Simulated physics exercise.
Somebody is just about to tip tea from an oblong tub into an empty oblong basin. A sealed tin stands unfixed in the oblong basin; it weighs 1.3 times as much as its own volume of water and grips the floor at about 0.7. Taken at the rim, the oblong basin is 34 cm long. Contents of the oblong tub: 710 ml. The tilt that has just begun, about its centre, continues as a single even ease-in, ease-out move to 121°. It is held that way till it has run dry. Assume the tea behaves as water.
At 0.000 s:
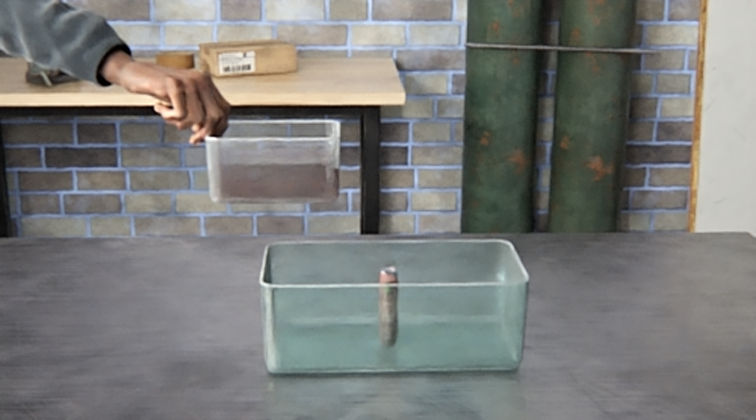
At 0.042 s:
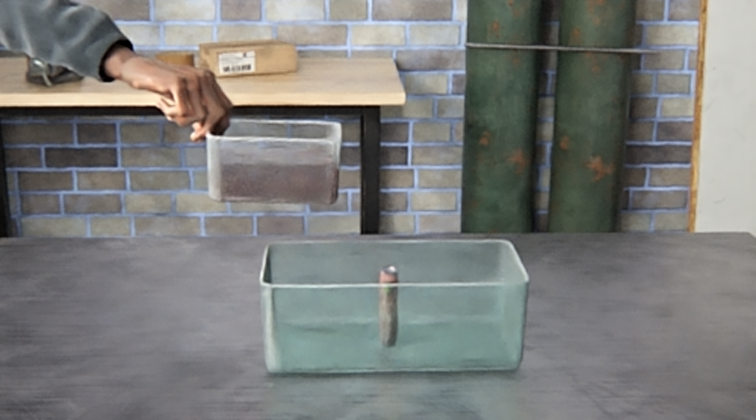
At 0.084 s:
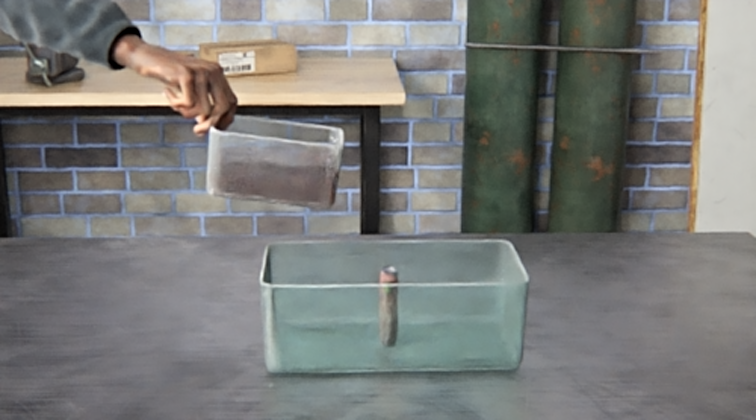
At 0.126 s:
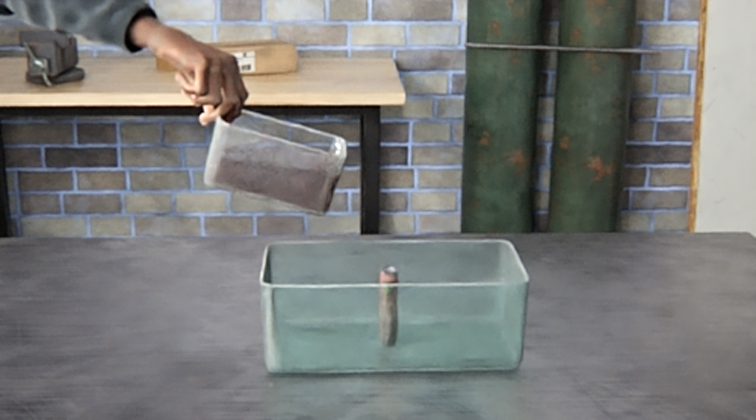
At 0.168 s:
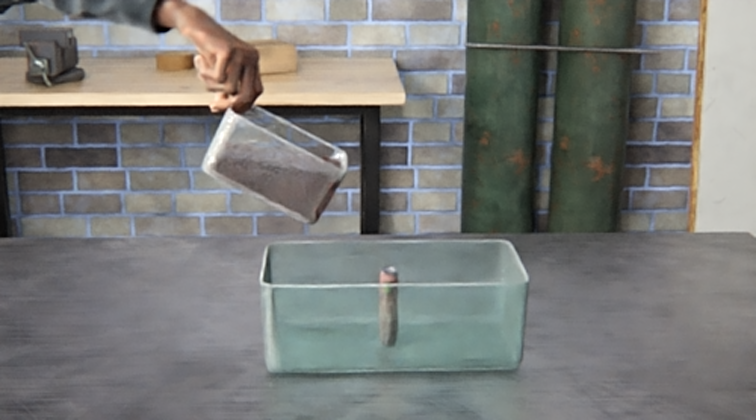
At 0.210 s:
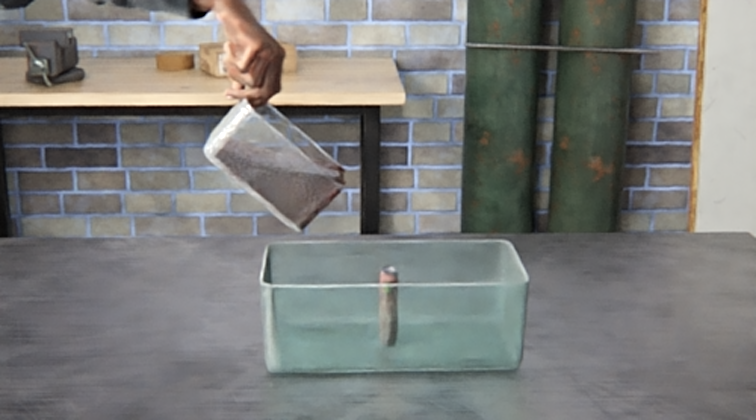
In a workshop with a brick wall, a pale wooden bench and tall rust-flecked green cylinders behind, a dark grey tabletop is seen from the front and slightly above by a still camera. A clear oblong tub of brownish contents hangs from a hand at upper left, above a greenish glass basin with a reddish-brown upright tin inside. The hand moves rightward, tilting the tub steadily clockwise, its right side lowering.
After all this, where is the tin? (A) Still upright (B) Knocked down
Option B: Knocked down.
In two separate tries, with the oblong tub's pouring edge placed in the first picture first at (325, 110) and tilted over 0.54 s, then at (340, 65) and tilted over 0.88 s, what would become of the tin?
First it tips over; then it stays on its base.
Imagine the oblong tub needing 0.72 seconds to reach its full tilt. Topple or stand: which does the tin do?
Then it topples.
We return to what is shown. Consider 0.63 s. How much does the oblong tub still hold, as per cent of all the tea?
Roughly 2 percent remains.
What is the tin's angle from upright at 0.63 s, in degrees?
Roughly 20°.
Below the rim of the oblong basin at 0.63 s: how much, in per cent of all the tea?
The share is close to 92 percent.
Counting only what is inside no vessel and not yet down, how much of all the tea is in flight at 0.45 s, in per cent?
Around 32 percent.
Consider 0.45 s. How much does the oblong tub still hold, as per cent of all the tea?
Roughly 12 per cent.
After 0.45 s the tilt is 116° and 12 per cent is still to pour; the tin stands where it began.
After 0.63 s the tilt is 121° and 2 per cent is still to pour; the tin leans 20°.
After 0.82 s the tilt is 121° and 0 per cent is still to pour; the tin lies on its side.
After 1.02 s the tilt is 121° and 0 per cent is still to pour; the tin lies on its side.
In the end the tin lies on its side.
